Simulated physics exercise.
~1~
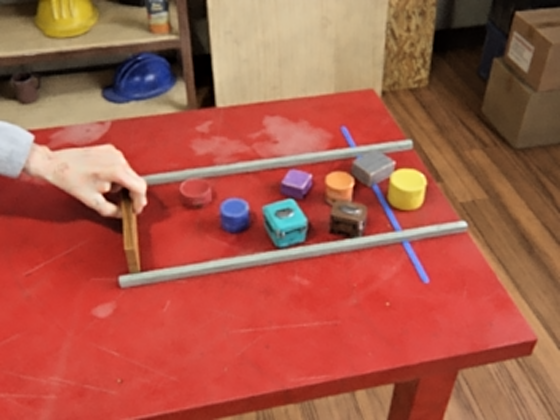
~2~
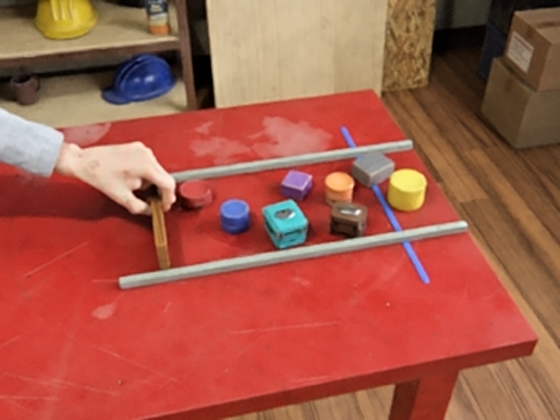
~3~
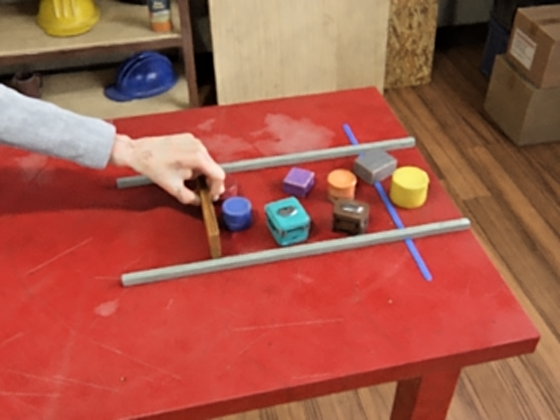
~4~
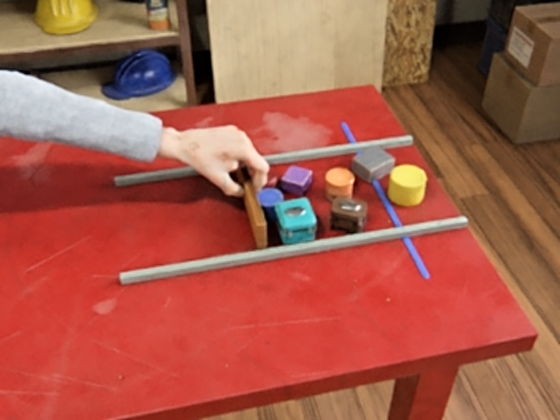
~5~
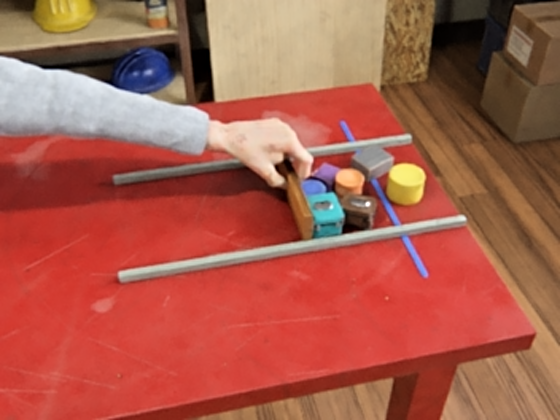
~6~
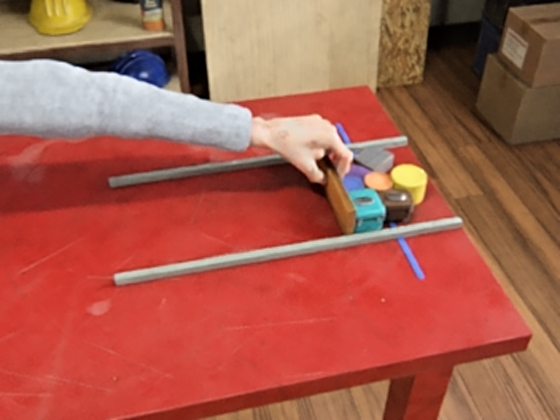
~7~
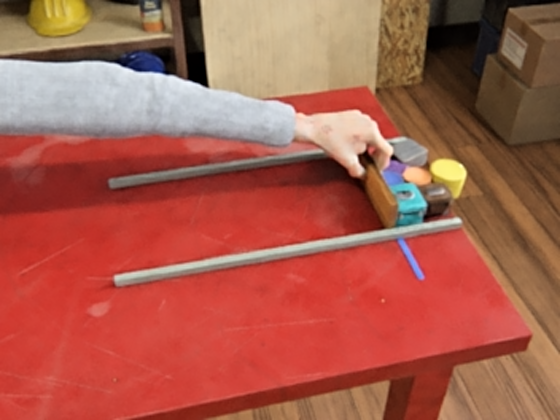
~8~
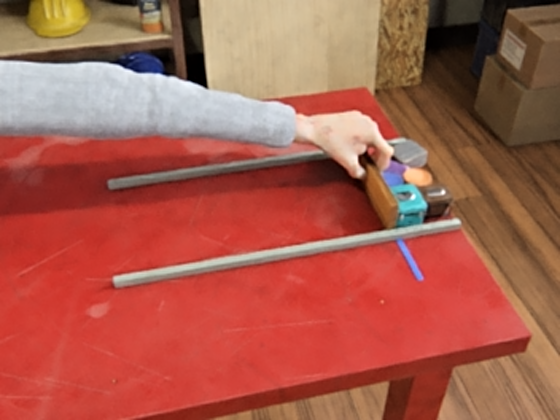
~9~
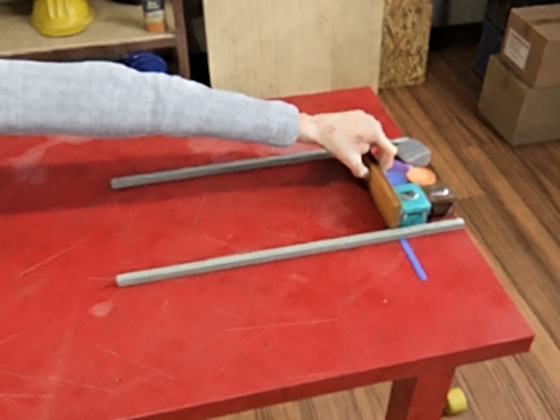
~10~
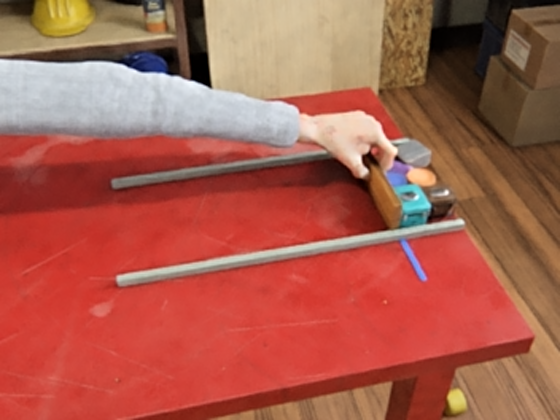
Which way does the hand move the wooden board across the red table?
The hand slides the board to the right, towards the blue tape and the table's edge.
